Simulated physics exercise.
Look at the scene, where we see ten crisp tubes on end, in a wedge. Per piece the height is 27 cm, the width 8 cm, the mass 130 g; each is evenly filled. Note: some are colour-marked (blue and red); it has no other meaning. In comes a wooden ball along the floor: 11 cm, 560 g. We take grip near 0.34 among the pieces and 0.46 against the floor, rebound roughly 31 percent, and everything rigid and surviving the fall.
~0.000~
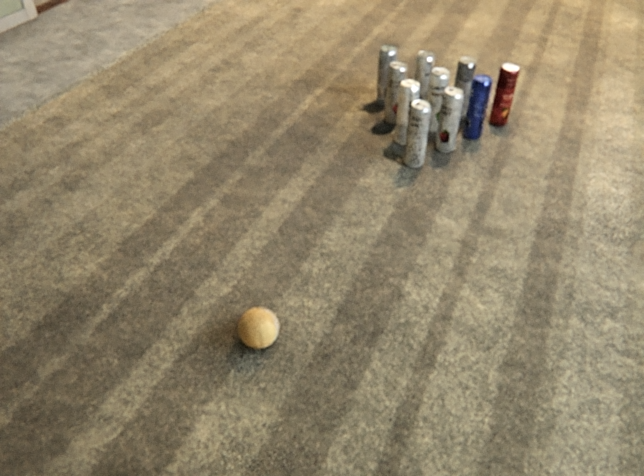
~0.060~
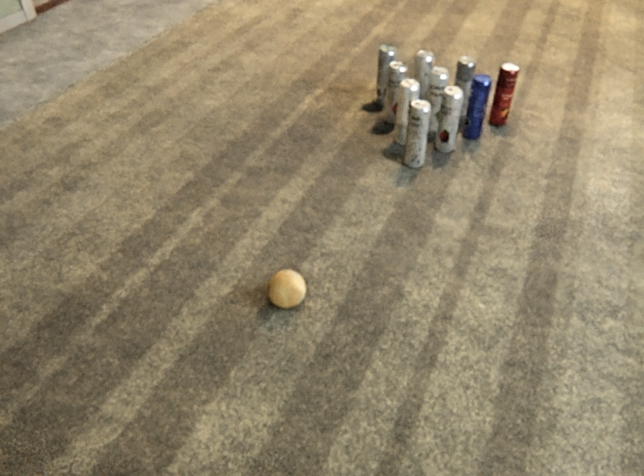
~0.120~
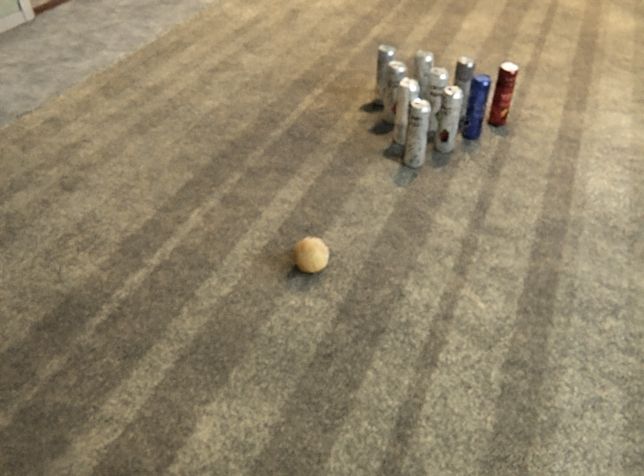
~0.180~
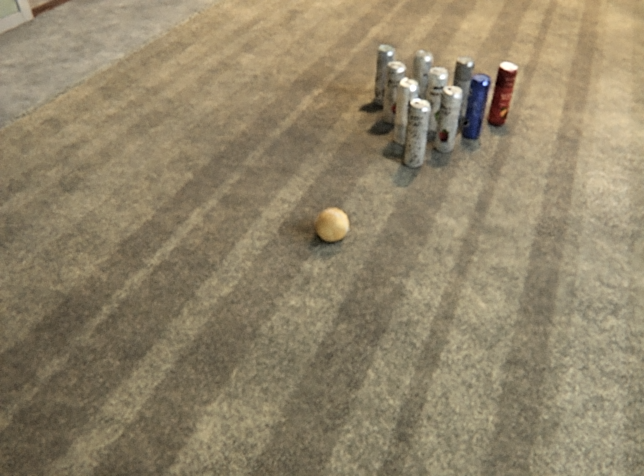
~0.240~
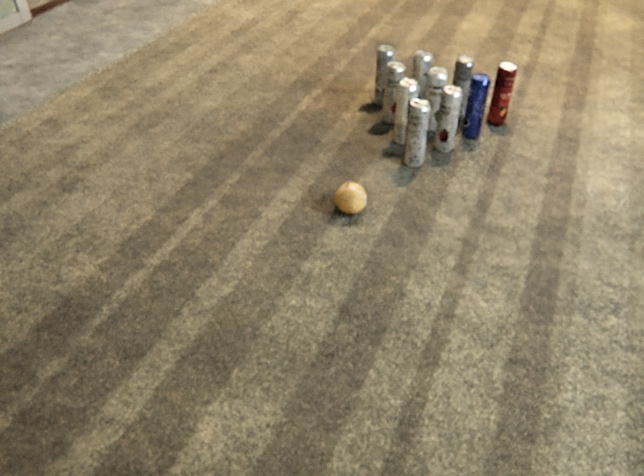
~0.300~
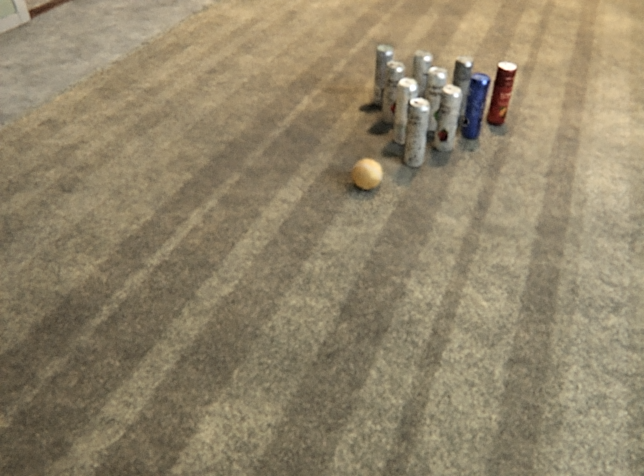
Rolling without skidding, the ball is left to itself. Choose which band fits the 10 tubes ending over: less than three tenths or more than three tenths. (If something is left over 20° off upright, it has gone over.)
More than three tenths.
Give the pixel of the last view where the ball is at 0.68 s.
Check around pixel (424, 90).
By 0.52 s, ball still moving; 1 of the 10 tubes over.
By 0.68 s, ball still moving; 2 of the 10 tubes over.
By 1.14 s, ball still moving; 6 of the 10 tubes over.
When it is over (1.5 s), ball rolling away; 6 of the 10 tubes over; blue tube unmoved; red tube unmoved. That is 60 per cent. In pixels of the last frame, middles, blue tube near (475, 107), red tube near (502, 95).
